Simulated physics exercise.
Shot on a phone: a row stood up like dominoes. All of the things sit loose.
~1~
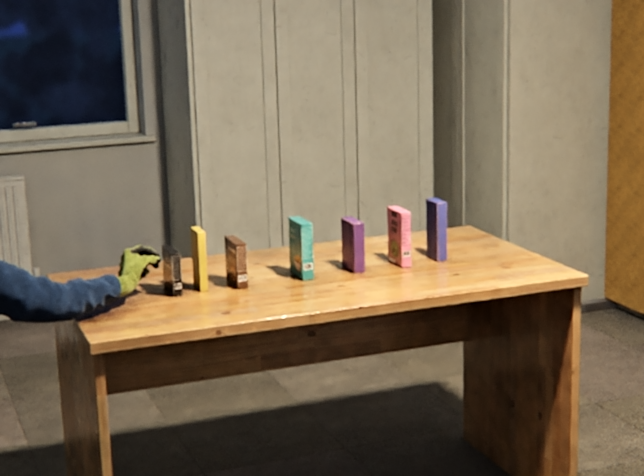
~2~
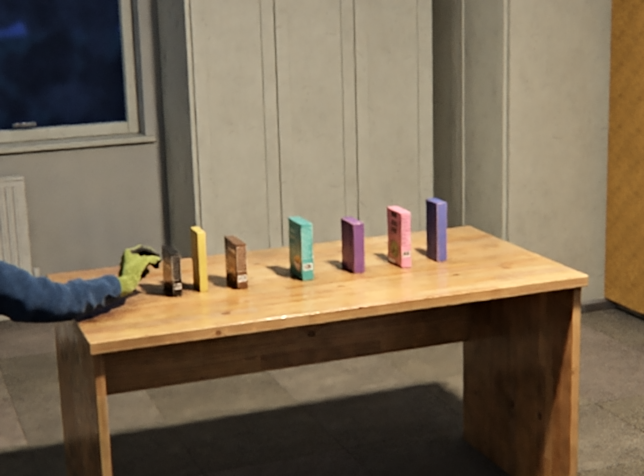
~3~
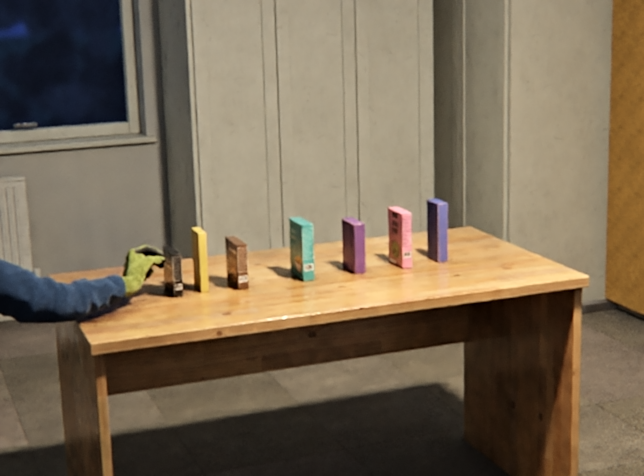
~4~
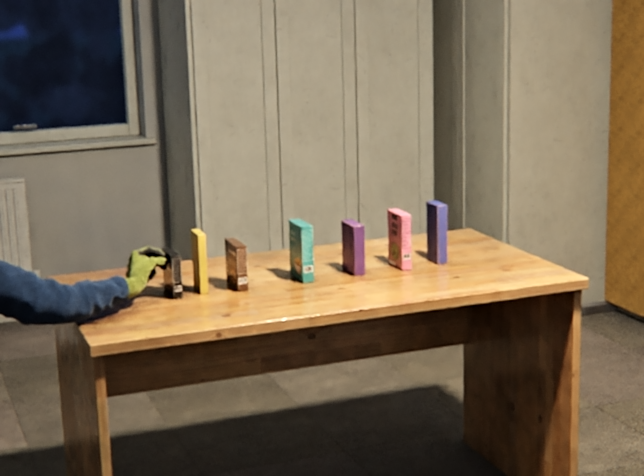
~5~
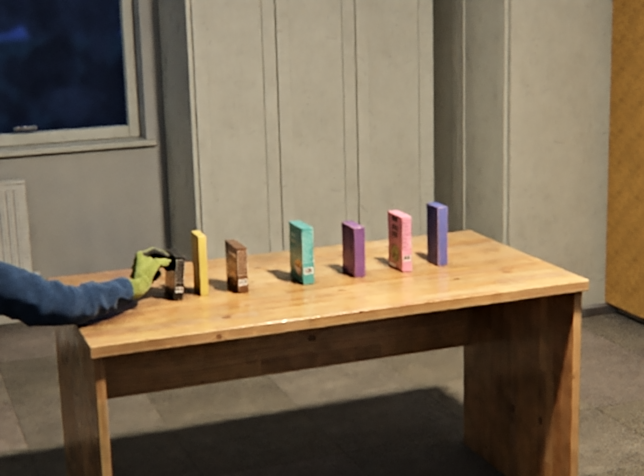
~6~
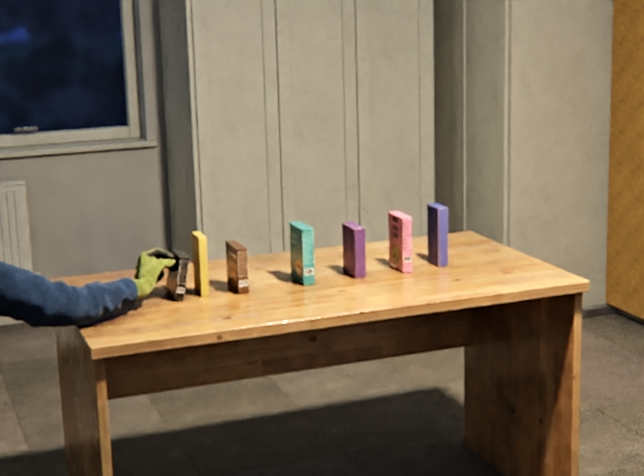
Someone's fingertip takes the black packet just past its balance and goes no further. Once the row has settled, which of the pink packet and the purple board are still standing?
The pink packet is still standing; the purple board is still standing.
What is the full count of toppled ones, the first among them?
The total comes to 3.
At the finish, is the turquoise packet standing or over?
Well, the turquoise packet does not fall.
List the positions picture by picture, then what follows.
The first frame shows pink packet (399, 237); purple board (353, 245).
The second frame shows turquoise packet (301, 248); yellow board (199, 259).
The third frame shows brown packet (237, 262); turquoise packet (302, 249).
The fourth frame shows yellow board (199, 262); brown packet (236, 264).
The fifth frame shows black packet 6° over; turquoise packet (302, 252); yellow board (200, 263).
The sixth frame shows black packet 11° over; pink packet (400, 242); purple board (354, 250).
Then, 0.50 s past the last view, black packet 43° over; yellow board rocked 19° from its first pose.
Then, 0.80 s past the last view, black packet 70° over; yellow board rocked 63° from its first pose; brown packet rocked 51° from its first pose.
Then, 0.90 s past the last view, black packet 75° over; yellow board rocked 72° from its first pose; brown packet on its side.
Finally, down or leaning hard on the table, yellow board and brown packet; the other 3 still in place. Final places as the last picture's camera would see them, pink packet near (400, 242), purple board near (354, 250).
